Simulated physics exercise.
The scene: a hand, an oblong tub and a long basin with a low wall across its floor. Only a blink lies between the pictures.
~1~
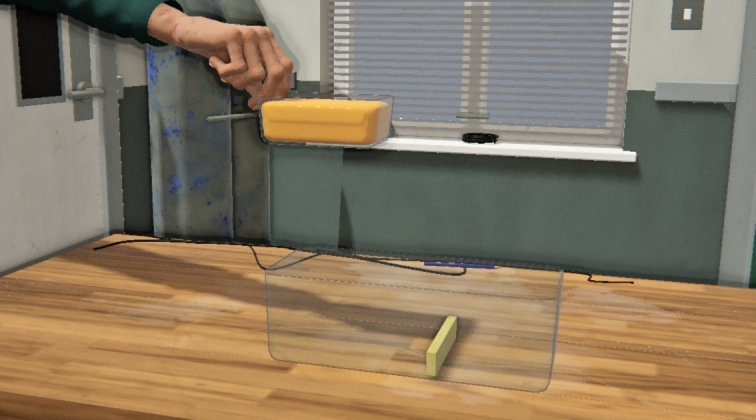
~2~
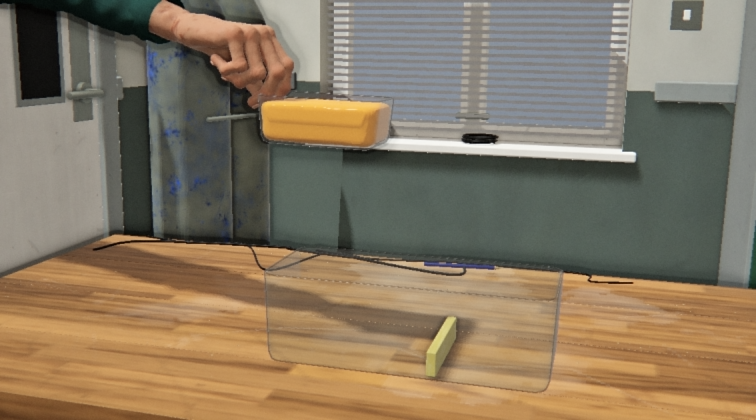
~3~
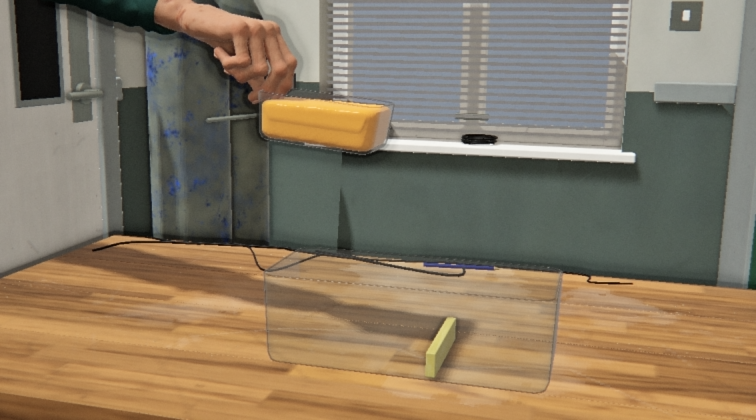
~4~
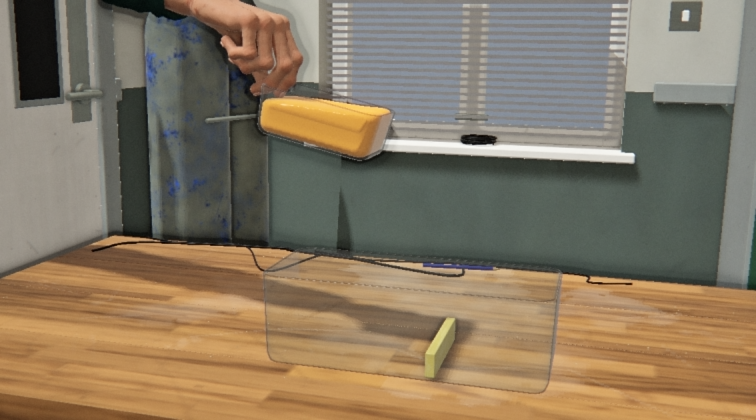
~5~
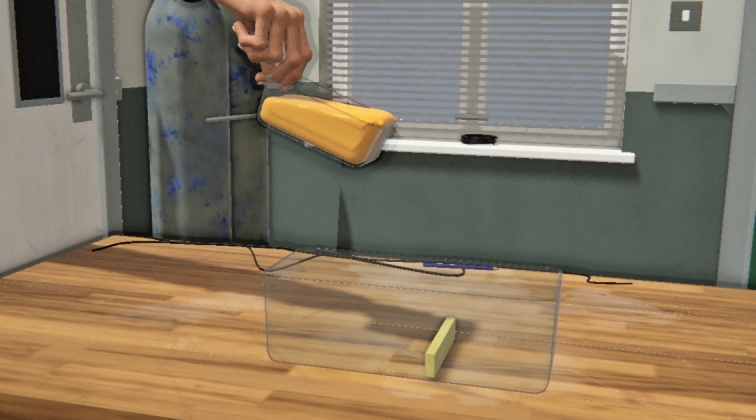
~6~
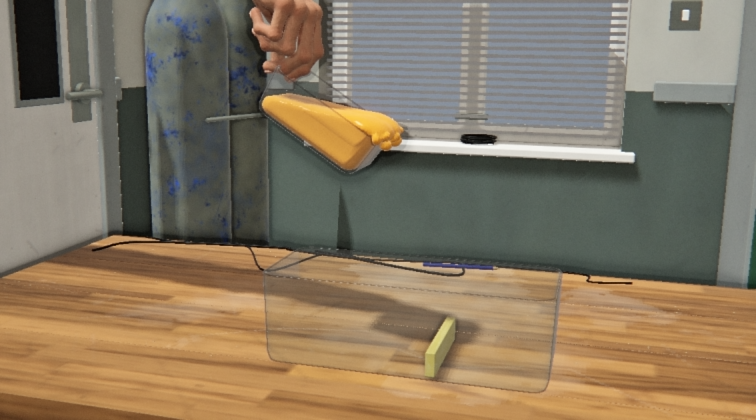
A small tub of orange juice tilted down to the right, slowly then more steeply, as a hand above it moved right, and juice began slipping over its right rim above a clear basin.
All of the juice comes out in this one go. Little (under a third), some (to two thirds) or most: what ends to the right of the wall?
The share right of the wall is from a third to two thirds.
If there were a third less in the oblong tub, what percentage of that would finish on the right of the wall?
About 15 per cent.
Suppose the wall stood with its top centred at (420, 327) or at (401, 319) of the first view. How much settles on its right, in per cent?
First some 65, then 75 per cent.
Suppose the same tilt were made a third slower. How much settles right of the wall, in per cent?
Some 50 per cent.
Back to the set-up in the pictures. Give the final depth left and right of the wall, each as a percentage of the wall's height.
Some 30 per cent left and 40 right.
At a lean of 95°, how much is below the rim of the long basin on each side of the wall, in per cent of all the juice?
Left about 15, right about 25.
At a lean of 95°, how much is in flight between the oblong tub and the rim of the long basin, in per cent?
Near 50 %.
A moment on, the oblong tub is tipped on its side and 6 per cent is still to pour, 15 is left of the wall and 26 right of it.
Next, the oblong tub is tipped right over and 0 per cent is still to pour, 47 is left of the wall and 43 right of it.
Then the oblong tub is tipped right over and 0 per cent is still to pour, 51 is left of the wall and 42 right of it.
Later the oblong tub is tipped right over and 0 per cent is still to pour, 51 is left of the wall and 42 right of it.
In the end 51 per cent lies left of the wall, 42 right of it and 7 outside.
